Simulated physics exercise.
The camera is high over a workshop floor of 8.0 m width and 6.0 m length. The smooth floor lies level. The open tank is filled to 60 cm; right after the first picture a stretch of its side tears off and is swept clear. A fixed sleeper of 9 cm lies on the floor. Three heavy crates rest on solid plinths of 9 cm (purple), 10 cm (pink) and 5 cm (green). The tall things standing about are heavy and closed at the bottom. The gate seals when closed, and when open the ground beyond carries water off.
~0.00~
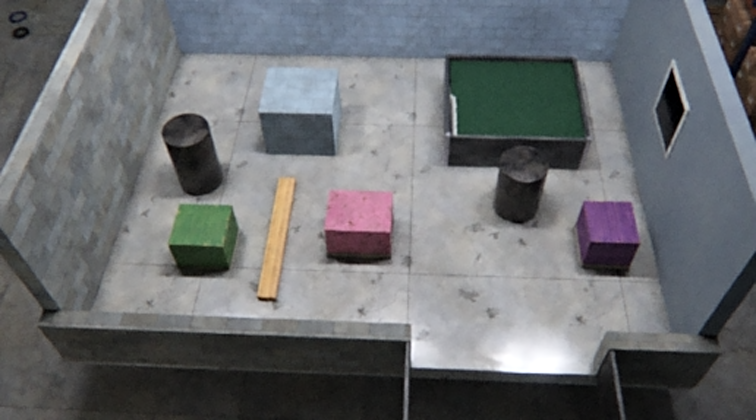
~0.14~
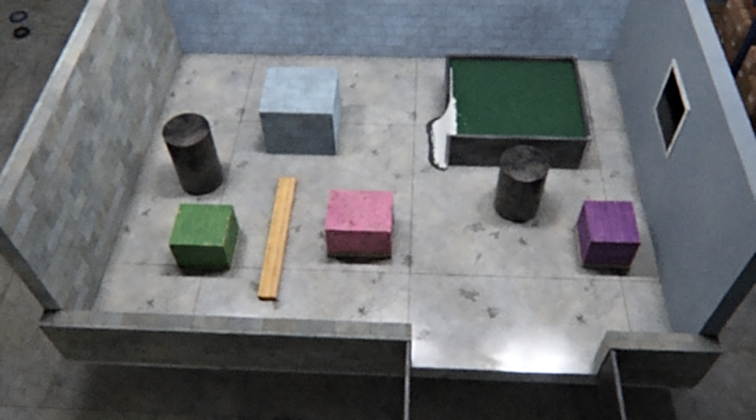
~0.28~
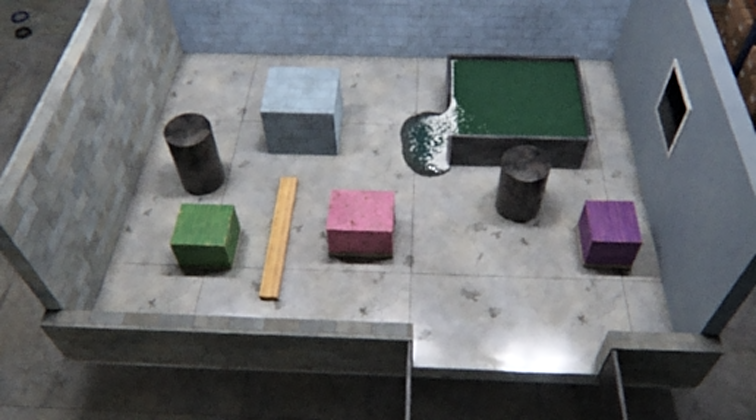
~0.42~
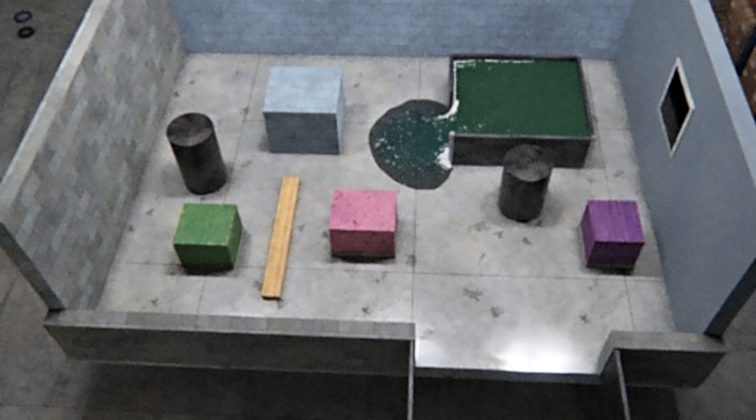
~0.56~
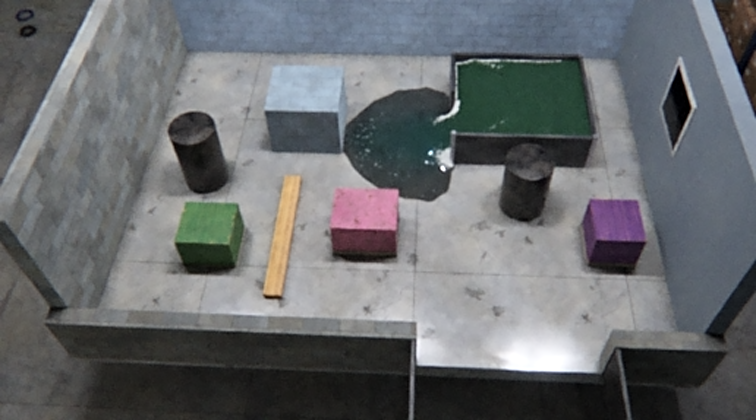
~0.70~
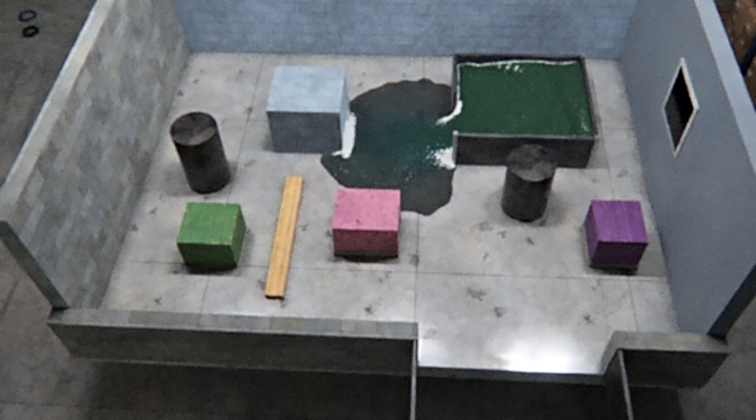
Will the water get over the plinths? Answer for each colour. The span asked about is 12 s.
One by one: The purple crate keeps dry; the pink crate is wetted; the green crate is soaked.
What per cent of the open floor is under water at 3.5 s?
About 50 per cent.
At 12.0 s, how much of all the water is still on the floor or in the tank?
About 98 per cent.
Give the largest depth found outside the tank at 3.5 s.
Up to some 20 cm.
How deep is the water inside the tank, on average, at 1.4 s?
Some 44 cm.
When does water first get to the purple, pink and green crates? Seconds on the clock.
Arrival: Purple 6.5 s, pink 0.8 s, green 1.6 s.
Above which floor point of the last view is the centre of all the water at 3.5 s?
Near (404, 146).
After 1.4 s water covers 15 % of the floor and is deepest (34 cm) near (350, 141); purple plinth not reached, pink plinth reached, green plinth not reached.
After 2.2 s water covers 30 % of the floor and is deepest (32 cm) near (350, 141); purple plinth not reached, pink plinth reached, green plinth reached.
After 3.5 s water covers 50 % of the floor and is deepest (20 cm) near (350, 141); purple plinth not reached, pink plinth reached, green plinth reached.
After 7.0 s water covers 85 % of the floor and is deepest (12 cm) near (310, 189); purple plinth reached, pink plinth reached, green plinth reached.
After 12.0 s water covers 95 % of the floor and is deepest (10 cm) near (252, 253); highest at the purple plinth 5 cm, highest at the pink plinth 17 cm, highest at the green plinth 14 cm.
